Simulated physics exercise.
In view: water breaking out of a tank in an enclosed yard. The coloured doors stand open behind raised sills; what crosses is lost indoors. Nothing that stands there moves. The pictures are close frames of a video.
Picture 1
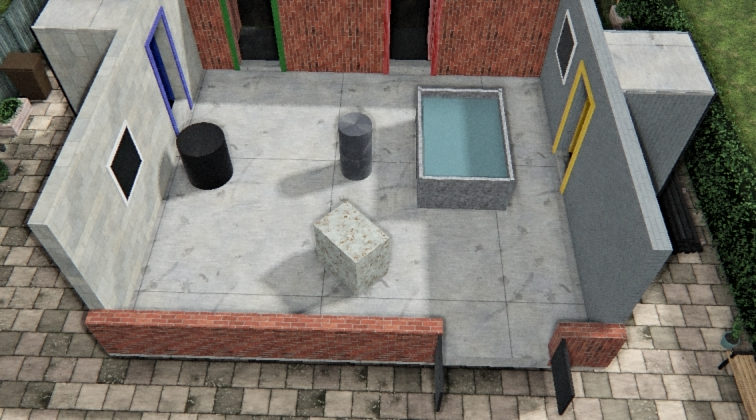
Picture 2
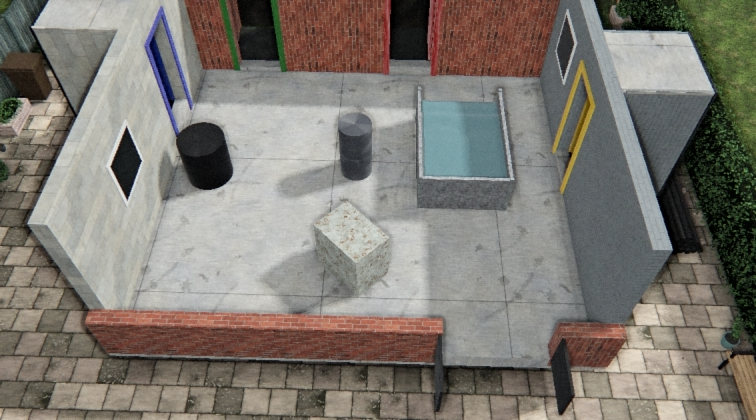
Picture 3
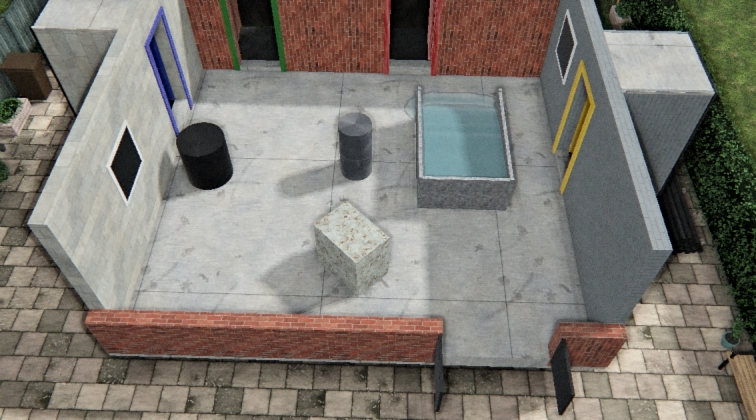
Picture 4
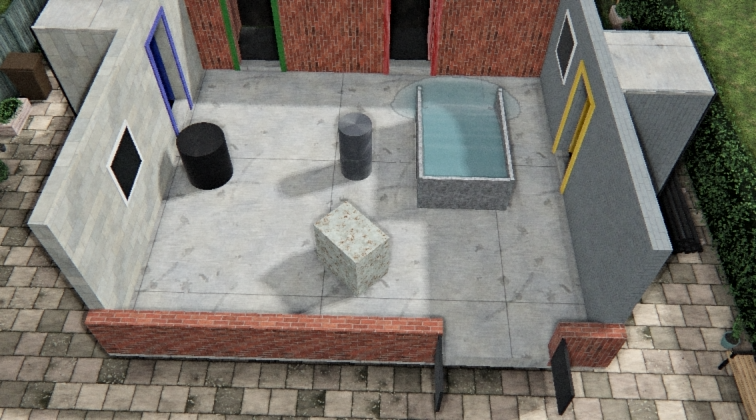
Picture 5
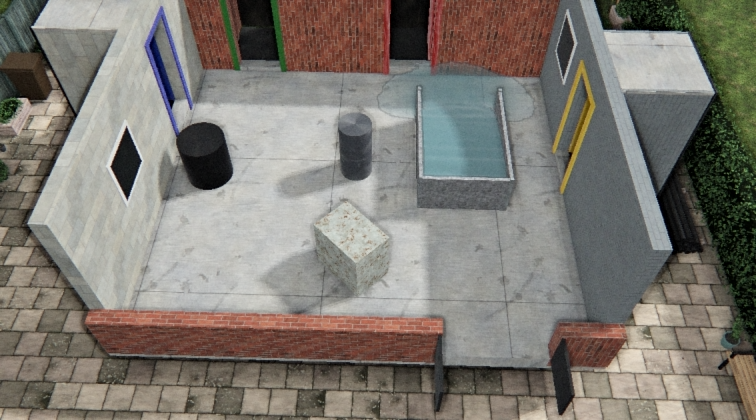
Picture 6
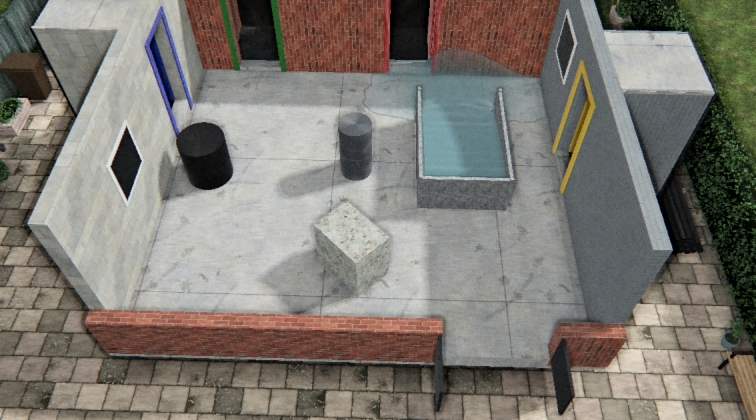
Water pours from the far side of an open tank and spreads across the yard floor.
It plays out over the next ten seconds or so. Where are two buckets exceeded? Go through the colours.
One by one: The yellow door admits no more than that; the blue door admits no more than that; the green door admits no more than that; the red door lets in a lot.
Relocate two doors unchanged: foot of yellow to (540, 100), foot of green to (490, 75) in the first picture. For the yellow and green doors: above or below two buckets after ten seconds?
My reading: The yellow one lets more in; the green one floods.
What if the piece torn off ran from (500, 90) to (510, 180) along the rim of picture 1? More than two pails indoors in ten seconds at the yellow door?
One by one: The yellow one lets more in.
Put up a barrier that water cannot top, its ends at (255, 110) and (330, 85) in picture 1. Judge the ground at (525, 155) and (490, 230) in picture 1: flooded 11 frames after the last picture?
In that order: Wet, dry.
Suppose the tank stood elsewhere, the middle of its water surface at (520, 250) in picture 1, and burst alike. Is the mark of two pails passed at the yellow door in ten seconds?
One by one: Yellow door goes over.
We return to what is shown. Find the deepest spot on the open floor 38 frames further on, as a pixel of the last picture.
I would point to (584, 345).
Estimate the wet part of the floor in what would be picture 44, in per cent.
Some 70 per cent.
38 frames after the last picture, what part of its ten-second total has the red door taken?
Some 100 per cent.
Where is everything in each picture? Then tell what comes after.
In the first picture, still water in the open tank at (462, 135).
In the second picture, the front is at a hidden place, out from the gap on the open tank's far side.
In the third picture, water pours out on the open tank's far side and has run to a hidden place.
In the fourth picture, the front is at (499, 89), out from the gap on the open tank's far side.
In the fifth picture, the front is at (509, 78), out from the gap on the open tank's far side.
In the sixth picture, the front is at (531, 78), out from the gap on the open tank's far side.
A moment on, water covers 15 % of the floor; the yellow door not reached, the blue door not reached, the green door not reached, the red door over two buckets in.
Next, water covers 25 % of the floor; the yellow door wet at the sill, nothing in, the blue door not reached, the green door wet at the sill, nothing in, the red door far over two buckets in.
Then, water covers 50 % of the floor; the yellow door wet at the sill, nothing in, the blue door wet at the sill, nothing in, the green door wet at the sill, nothing in, the red door far over two buckets in.
Later, water covers 70 % of the floor; the yellow door wet at the sill, nothing in, the blue door wet at the sill, nothing in, the green door wet at the sill, nothing in, the red door far over two buckets in.
In the end, water covers 95 % of the floor; the yellow door wet at the sill, nothing in, the blue door wet at the sill, nothing in, the green door wet at the sill, nothing in, the red door far over two buckets in.
